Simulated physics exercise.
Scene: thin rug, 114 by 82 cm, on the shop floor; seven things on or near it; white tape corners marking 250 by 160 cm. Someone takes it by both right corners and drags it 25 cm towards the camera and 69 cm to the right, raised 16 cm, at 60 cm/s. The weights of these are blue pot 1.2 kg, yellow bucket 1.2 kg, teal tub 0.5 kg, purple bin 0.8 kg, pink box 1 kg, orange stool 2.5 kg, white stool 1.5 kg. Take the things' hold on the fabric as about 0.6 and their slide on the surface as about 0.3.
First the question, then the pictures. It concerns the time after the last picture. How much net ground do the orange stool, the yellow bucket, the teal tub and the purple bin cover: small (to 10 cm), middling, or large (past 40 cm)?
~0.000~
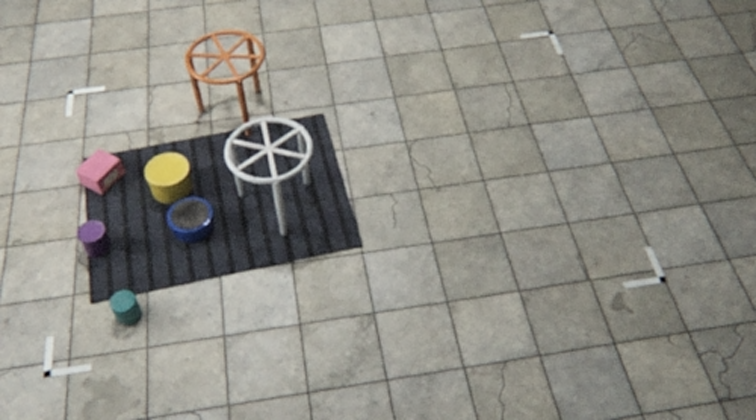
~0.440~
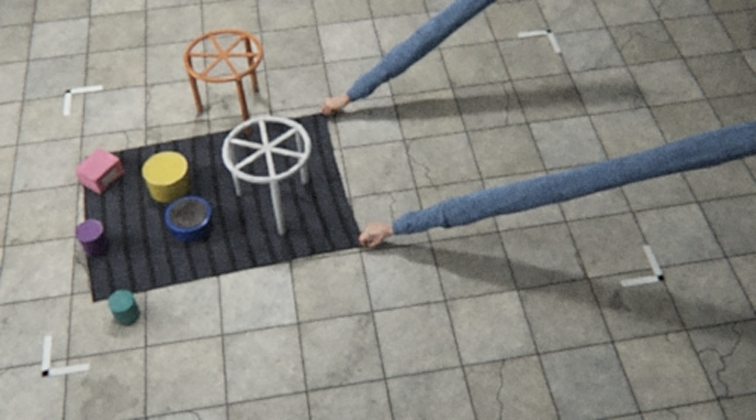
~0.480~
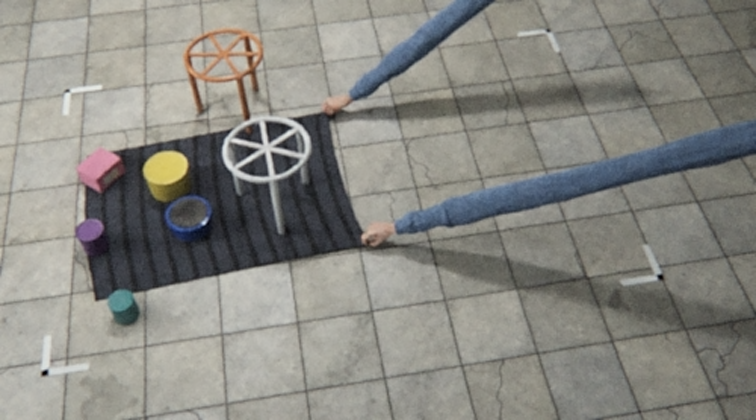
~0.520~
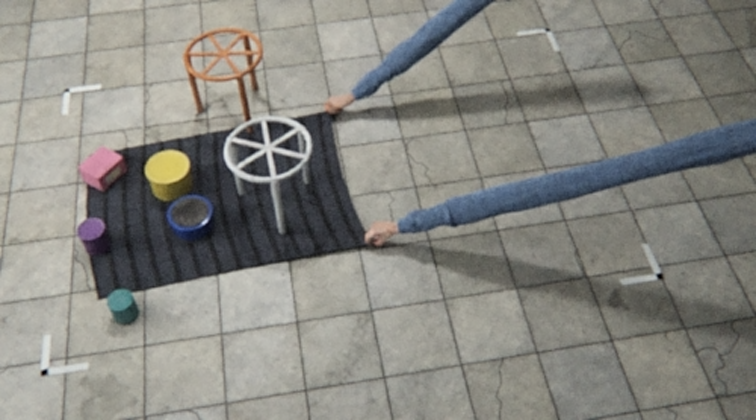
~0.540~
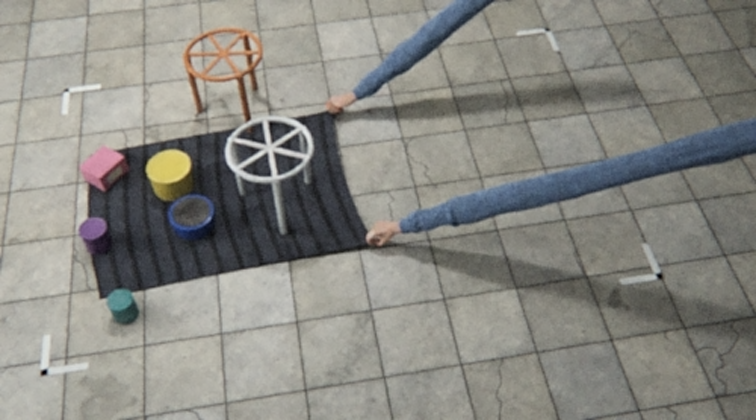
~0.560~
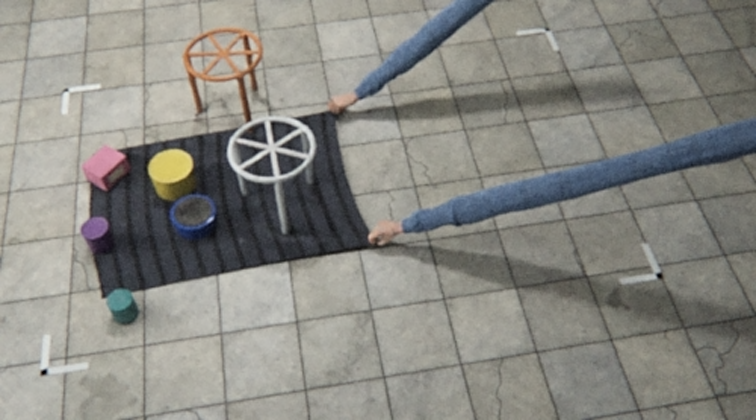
Orange stool: Small; yellow bucket: Large; teal tub: Small; purple bin: Large.
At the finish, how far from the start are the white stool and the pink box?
For the white stool it's 70 cm, and for the pink box it's 80 cm.
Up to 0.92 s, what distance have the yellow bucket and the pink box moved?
Yellow bucket 25 cm, pink box 25 cm.
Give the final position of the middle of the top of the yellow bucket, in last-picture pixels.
It comes to rest close to (343, 181).
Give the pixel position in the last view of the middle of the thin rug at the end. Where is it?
(392, 214) or thereabouts.
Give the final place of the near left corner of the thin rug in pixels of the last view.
Around pixel (278, 319).
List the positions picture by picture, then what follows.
Orange stool (225, 55); yellow bucket (167, 169); teal tub (122, 301); purple bin (91, 231); thin rug corners (90, 304) (363, 246), in the first frame.
Thin rug corners (92, 302); grip (365, 245), in the second frame.
Thin rug corners (95, 301); grip (368, 245), in the third frame.
Yellow bucket (167, 167); pink box (100, 162); thin rug corners (98, 300); grip (371, 244), in the fourth frame.
Thin rug corners (100, 299); grip (373, 244), in the fifth frame.
Orange stool (223, 52); yellow bucket (171, 166); teal tub (119, 300); purple bin (94, 228); thin rug corners (102, 299); grip (375, 244), in the sixth frame.
At 0.9 s, middle of the thin rug at (270, 197); yellow bucket 25 cm off its start, purple bin 25 cm off its start, orange stool 3 cm off its start.
At 1.3 s, middle of the thin rug at (319, 206); yellow bucket 47 cm off its start, purple bin 47 cm off its start, orange stool 3 cm off its start.
At 1.6 s, middle of the thin rug at (365, 212); yellow bucket 68 cm off its start at (316, 179), purple bin 67 cm off its start at (246, 240), orange stool 3 cm off its start at (227, 54).
At 2.0 s, middle of the thin rug at (392, 214); yellow bucket 80 cm off its start, purple bin 79 cm off its start, orange stool 3 cm off its start.
At 2.6 s, middle of the thin rug at (392, 214); yellow bucket 80 cm off its start at (343, 181), purple bin 79 cm off its start at (275, 244), orange stool 3 cm off its start at (227, 54), teal tub 0 cm off its start at (119, 300).
